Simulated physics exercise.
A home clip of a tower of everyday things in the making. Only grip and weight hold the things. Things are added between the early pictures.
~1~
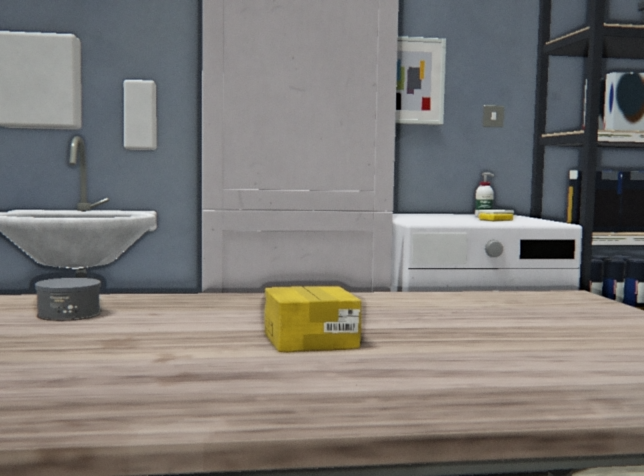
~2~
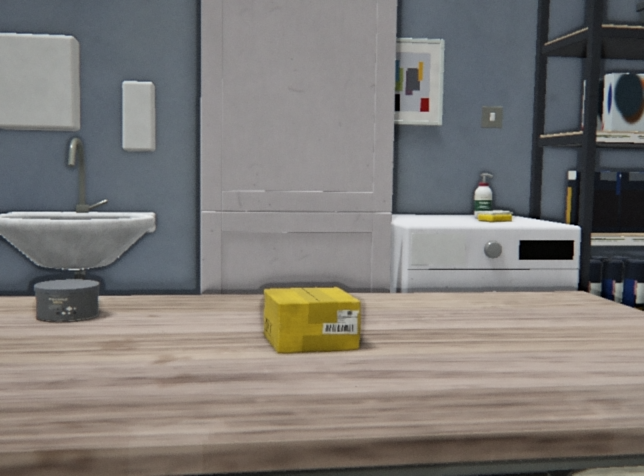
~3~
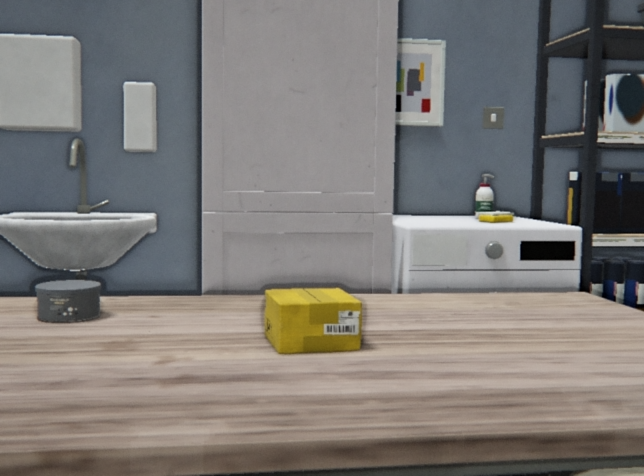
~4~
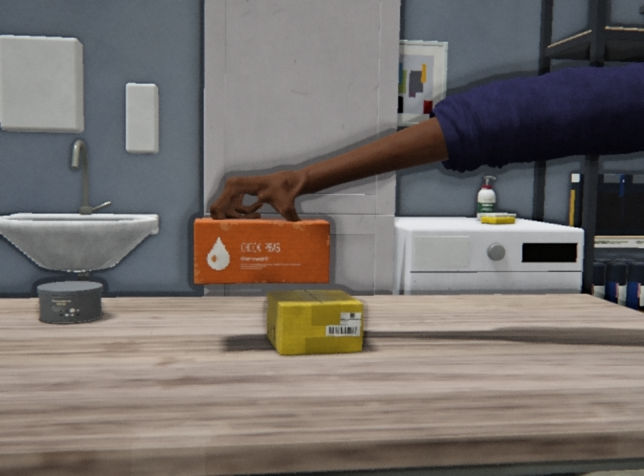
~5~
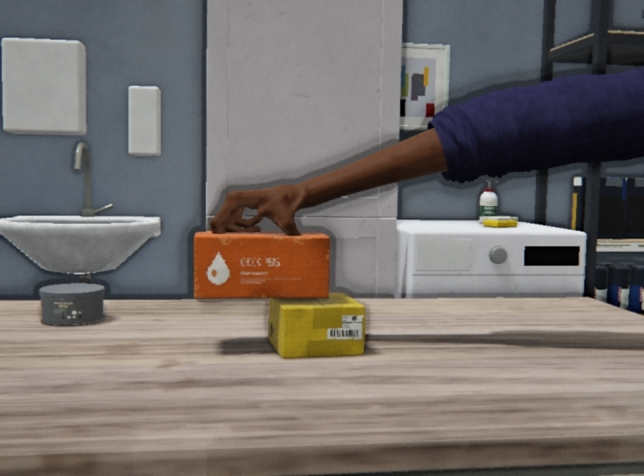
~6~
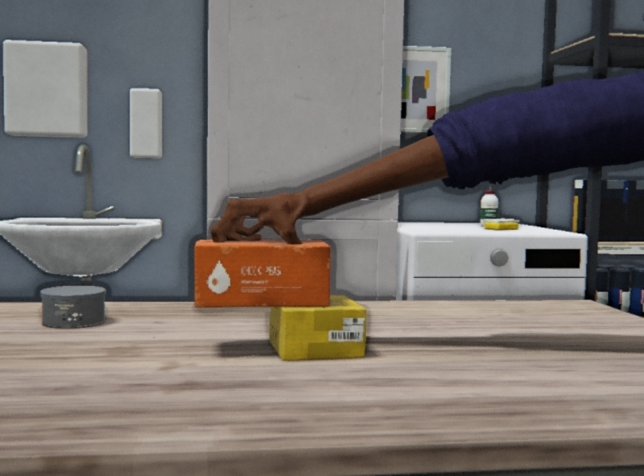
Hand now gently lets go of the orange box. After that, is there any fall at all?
Safe to say it doesn't work.
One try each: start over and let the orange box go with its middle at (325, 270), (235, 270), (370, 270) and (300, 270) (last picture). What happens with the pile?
Case one: Stable. Case two: Falls over. Case three: Falls over. Case four: Stable.
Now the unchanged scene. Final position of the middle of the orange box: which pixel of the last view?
Near (248, 286).
Then, 0.40 s past the last view, orange box rocked 47° from its first pose near (240, 280).
Then, 1.40 s past the last view, orange box rocked 38° from its first pose near (247, 287).
Finally, down or leaning hard in the pile, orange box; the other 2 still in place. Final places as the last picture's camera would see them, orange box near (248, 286). The pile comes apart.
